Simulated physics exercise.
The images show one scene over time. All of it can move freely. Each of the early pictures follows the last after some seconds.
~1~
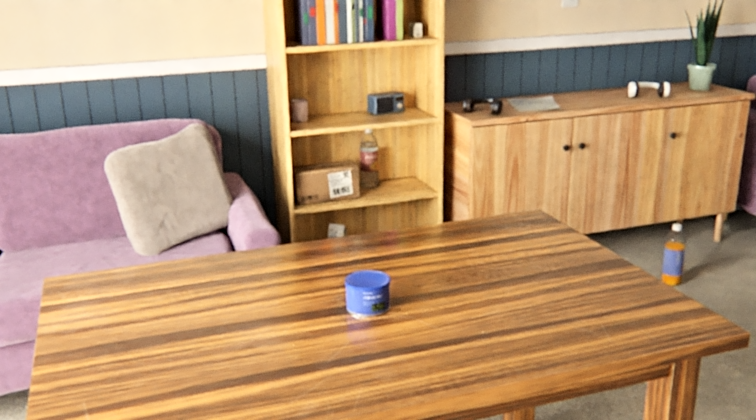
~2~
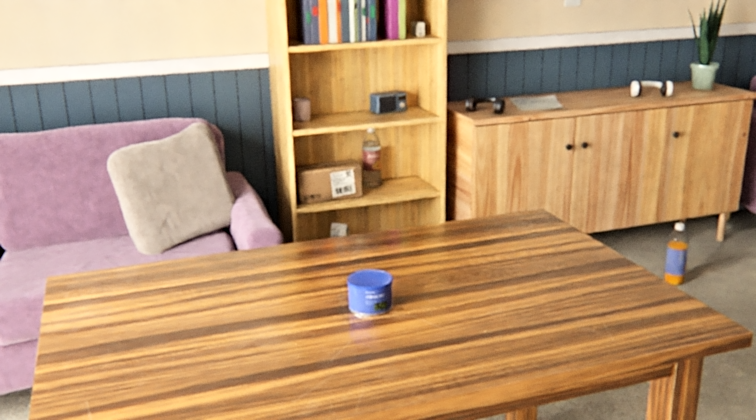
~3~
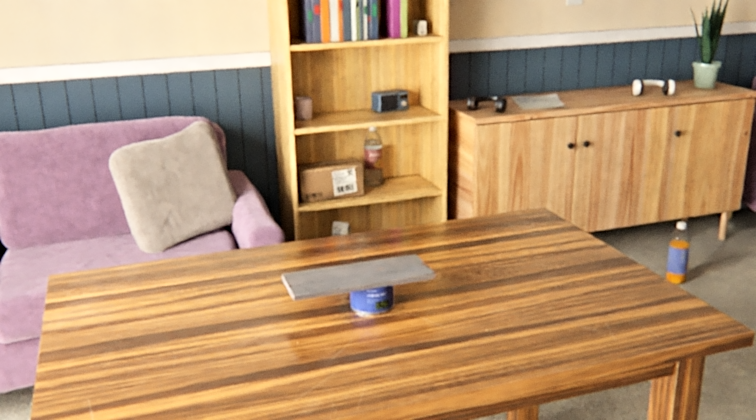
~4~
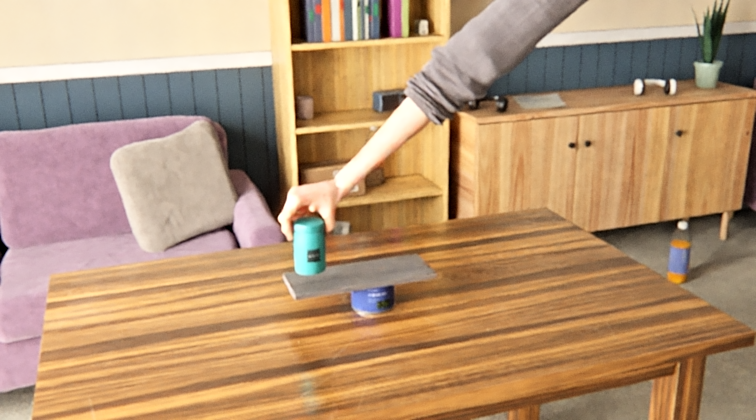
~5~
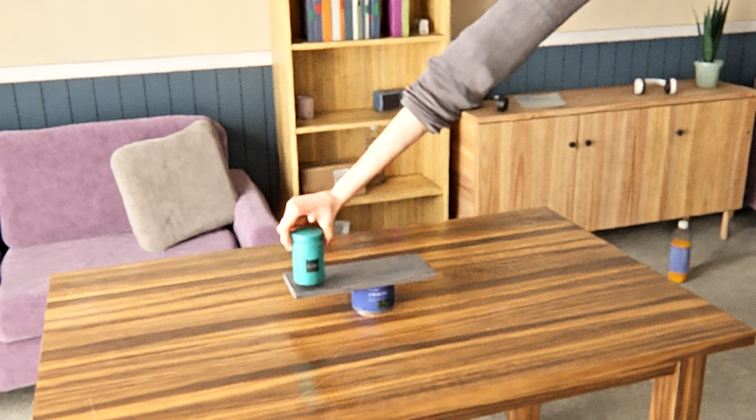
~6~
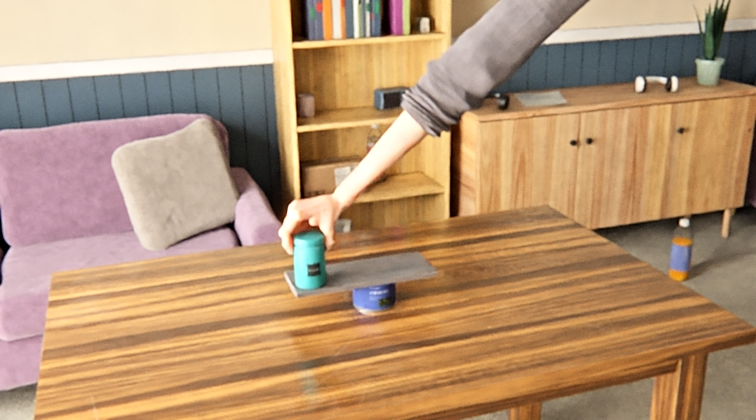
The footage shows a blue container on a striped wooden table, then a grey board lying across its top, after which a hand reaches in from the right and lowers a turquoise jar onto the board's left end, keeping hold of it.
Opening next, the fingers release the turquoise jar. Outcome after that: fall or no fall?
Unstable.
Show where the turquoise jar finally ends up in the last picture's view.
End position: Approximately (257, 322).
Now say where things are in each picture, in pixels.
In the first frame, the last thing is not in view yet.
In the second frame, the last thing is not in view yet.
In the third frame, the last thing is not in view yet; grey board (359, 276).
In the fourth frame, on its way; turquoise jar (310, 245); grey board (360, 276).
In the fifth frame, on its way; turquoise jar (308, 255); grey board (360, 275).
In the sixth frame, set down, still held; turquoise jar (310, 259); grey board (361, 273).
Then, 0.30 s on from there, turquoise jar now fallen; grey board turned 31° from how it was put.
Then, 0.50 s on from there, grey board turned 30° from how it was put.
Then, 1.20 s on from there, things are still on the move.
In the end, fallen, turquoise jar; the other 2 unmoved. At the end, from the last picture's camera, turquoise jar near (257, 322). The stack loses its balance.
